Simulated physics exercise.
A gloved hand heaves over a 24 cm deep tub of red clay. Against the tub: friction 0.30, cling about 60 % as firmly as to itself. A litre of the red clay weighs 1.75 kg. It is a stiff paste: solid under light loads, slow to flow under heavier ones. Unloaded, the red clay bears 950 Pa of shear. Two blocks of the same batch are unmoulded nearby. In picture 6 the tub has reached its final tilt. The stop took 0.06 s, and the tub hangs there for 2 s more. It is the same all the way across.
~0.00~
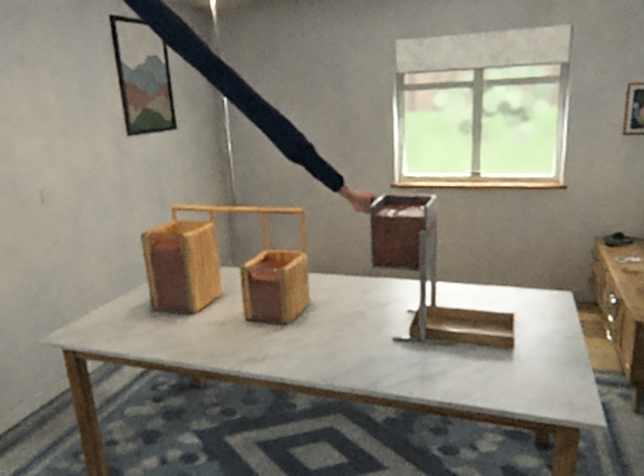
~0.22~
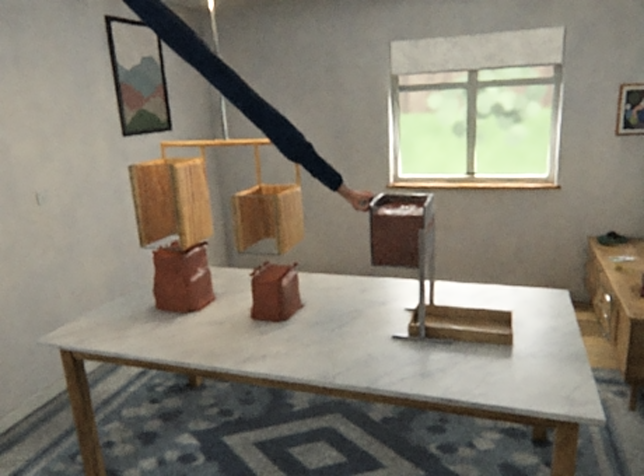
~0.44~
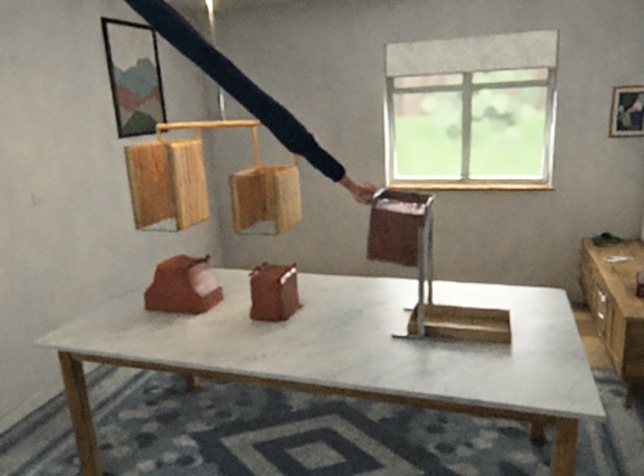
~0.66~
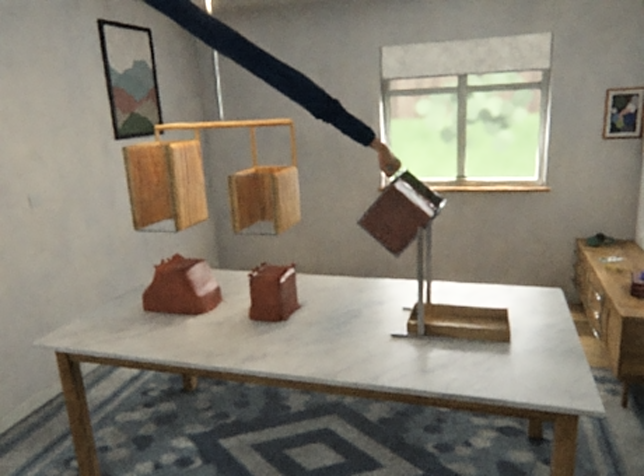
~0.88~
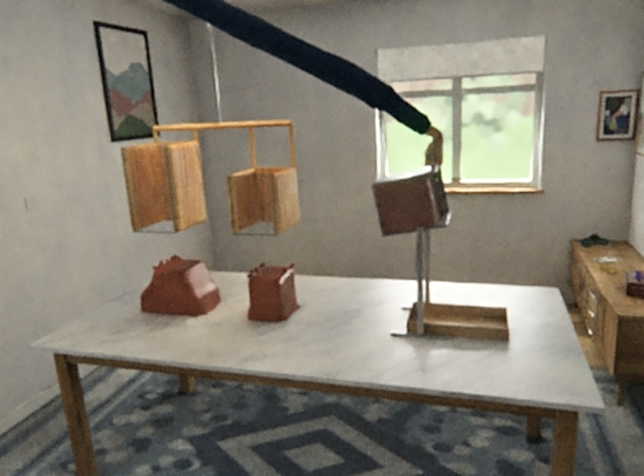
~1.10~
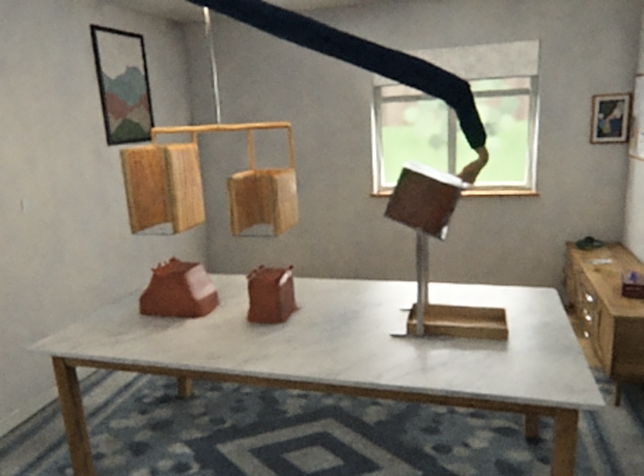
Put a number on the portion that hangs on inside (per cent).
Expect roughly 35 %.
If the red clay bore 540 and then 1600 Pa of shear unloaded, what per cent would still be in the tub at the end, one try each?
In that order: 25 %, 100 %.
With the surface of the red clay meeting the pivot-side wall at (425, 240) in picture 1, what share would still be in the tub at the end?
In that case some 50 per cent.
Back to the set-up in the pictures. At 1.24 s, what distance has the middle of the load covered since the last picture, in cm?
About 4 cm.
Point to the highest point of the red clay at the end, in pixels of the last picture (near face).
Near (392, 205).
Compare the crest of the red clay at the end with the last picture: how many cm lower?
Some 13 cm.
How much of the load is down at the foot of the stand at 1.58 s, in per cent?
Near 0 %.
By 1.24 s, the tub is at 112 degrees and holds 94 %.
By 1.41 s, the tub is at 112 degrees and holds 58 %.
By 1.58 s, the tub is at 112 degrees and holds 36 %.
By 1.75 s, the tub is at 112 degrees and holds 35 %.
By 3.10 s, at the end, the tub is at 112 degrees and holds 35 %.
